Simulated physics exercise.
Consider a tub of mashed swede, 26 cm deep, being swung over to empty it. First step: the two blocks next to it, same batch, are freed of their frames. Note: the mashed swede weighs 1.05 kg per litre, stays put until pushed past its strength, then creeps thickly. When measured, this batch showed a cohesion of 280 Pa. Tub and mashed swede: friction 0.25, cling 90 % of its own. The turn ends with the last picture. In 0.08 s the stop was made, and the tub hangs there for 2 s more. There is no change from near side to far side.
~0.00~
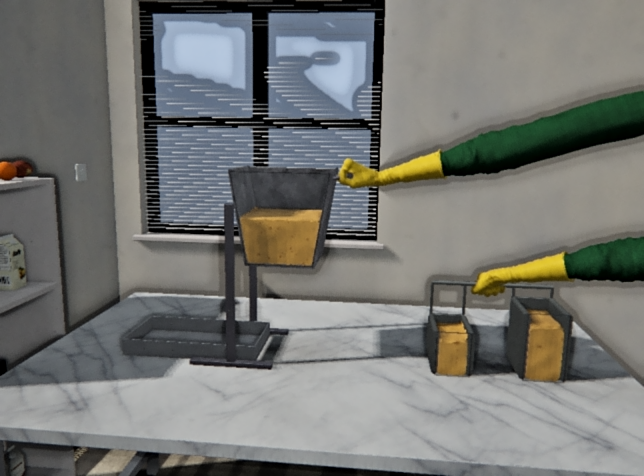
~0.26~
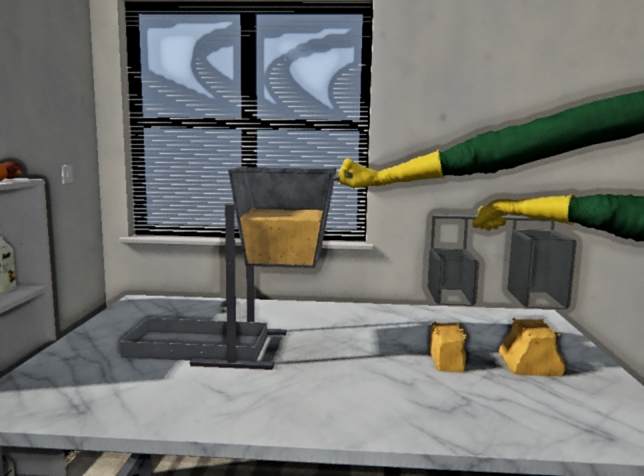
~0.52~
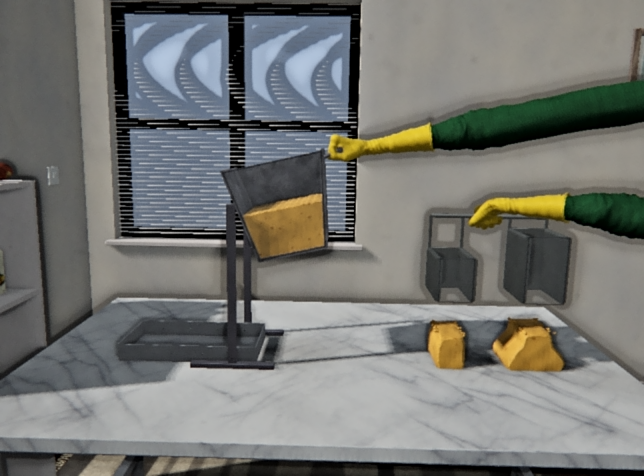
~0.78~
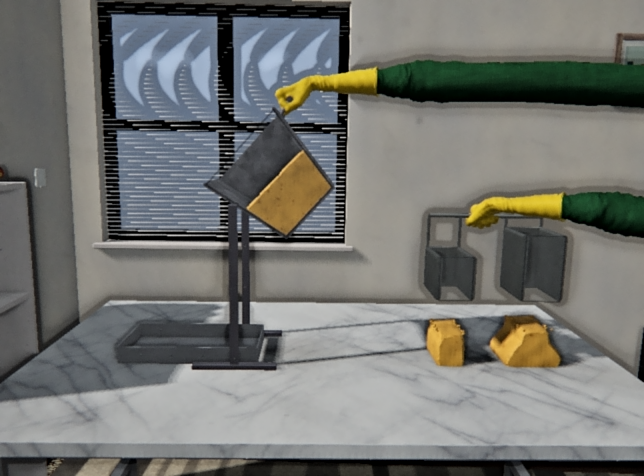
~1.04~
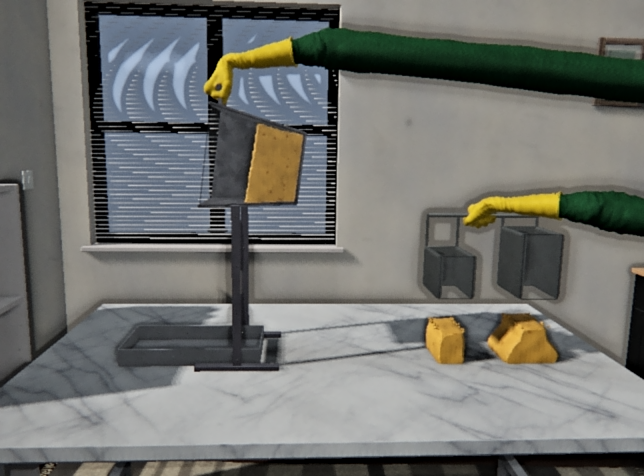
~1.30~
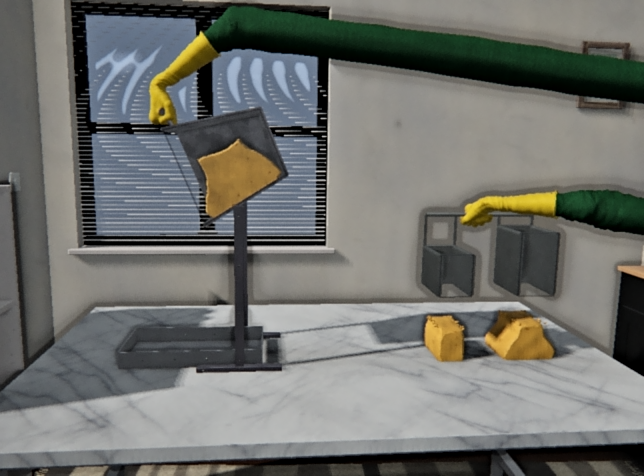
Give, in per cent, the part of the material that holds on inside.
The part that holds on is close to 0 per cent.
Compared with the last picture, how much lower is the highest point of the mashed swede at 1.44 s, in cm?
About 8 cm.
By 1.44 s, the tub is at 112 degrees and holds 60 %.
By 1.61 s, the tub is at 112 degrees and holds 0 %.
By 1.78 s, the tub is at 112 degrees and holds 0 %.
By 1.95 s, the tub is at 112 degrees and holds 0 %.
By 3.30 s, at the end, the tub is at 112 degrees and holds 0 %.
